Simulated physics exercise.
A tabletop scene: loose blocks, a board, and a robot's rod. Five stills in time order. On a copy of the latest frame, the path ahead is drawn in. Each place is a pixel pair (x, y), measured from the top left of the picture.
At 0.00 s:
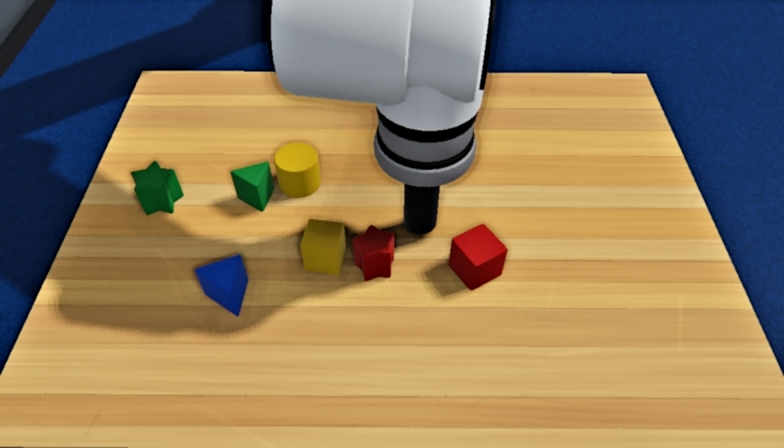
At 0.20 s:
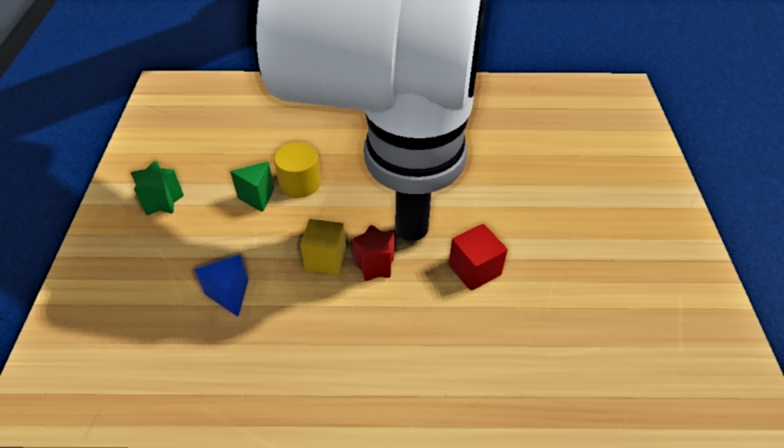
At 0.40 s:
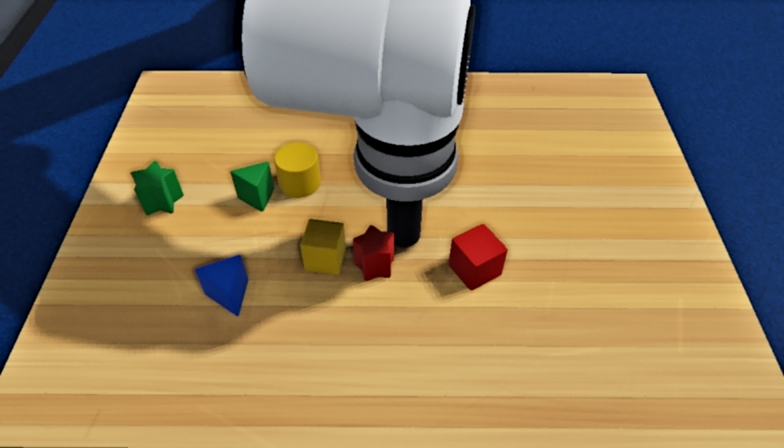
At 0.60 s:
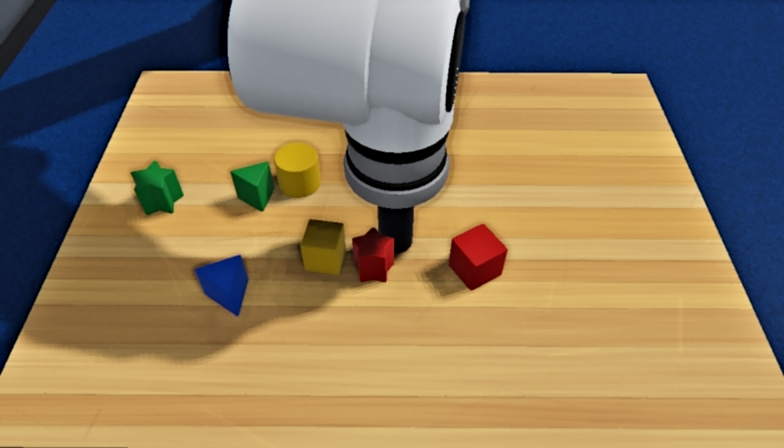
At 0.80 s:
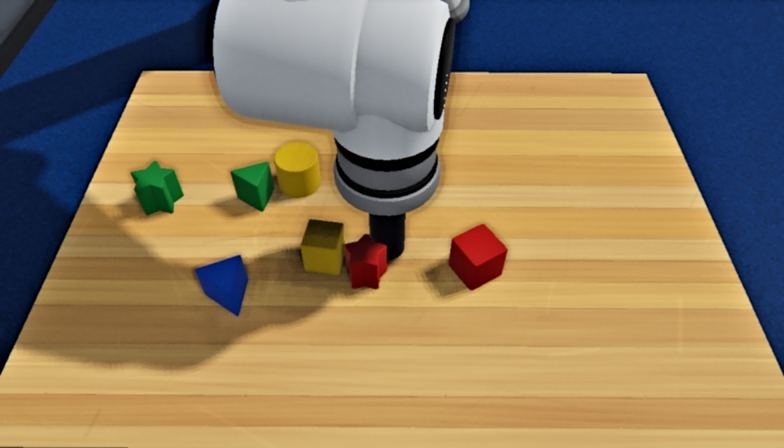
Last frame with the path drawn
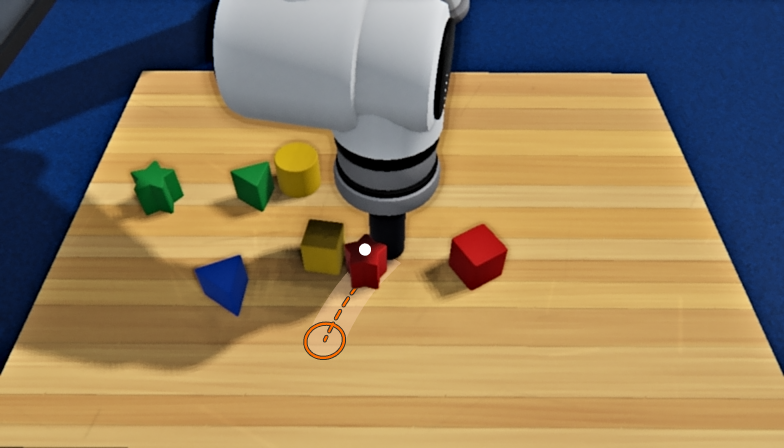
The video shows a robot arm's dark rod moving left and toward the viewer among colored blocks on a wooden tabletop, then pushing the red star block slightly in the same direction while the other blocks stay still.
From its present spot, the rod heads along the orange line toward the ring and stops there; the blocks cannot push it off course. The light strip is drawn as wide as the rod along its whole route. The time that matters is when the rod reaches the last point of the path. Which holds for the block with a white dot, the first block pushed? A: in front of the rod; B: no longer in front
(A)
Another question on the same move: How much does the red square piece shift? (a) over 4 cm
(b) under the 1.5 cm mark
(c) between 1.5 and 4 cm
It's b.
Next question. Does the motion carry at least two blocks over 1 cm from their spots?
Short answer: No.
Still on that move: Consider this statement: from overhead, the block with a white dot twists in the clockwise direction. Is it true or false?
This is true.
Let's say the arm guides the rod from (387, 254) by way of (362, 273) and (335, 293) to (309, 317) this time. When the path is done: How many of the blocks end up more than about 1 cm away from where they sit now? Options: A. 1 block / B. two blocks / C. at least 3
(A)
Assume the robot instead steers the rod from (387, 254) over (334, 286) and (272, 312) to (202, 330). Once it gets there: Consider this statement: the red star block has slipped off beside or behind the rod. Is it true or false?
This is true.
Drawn move, from (387, 254) over (364, 279) and (342, 307) to (325, 340); the dot is on the red star block.
The first path, step by step. One third of the way, rod (363, 272); red star block (338, 276).
Two thirds of the way, rod (341, 301); red star block (312, 305).
At the end, rod (324, 334); yellow square piece still; red star block (285, 334), turned 20° clockwise; red square piece still.
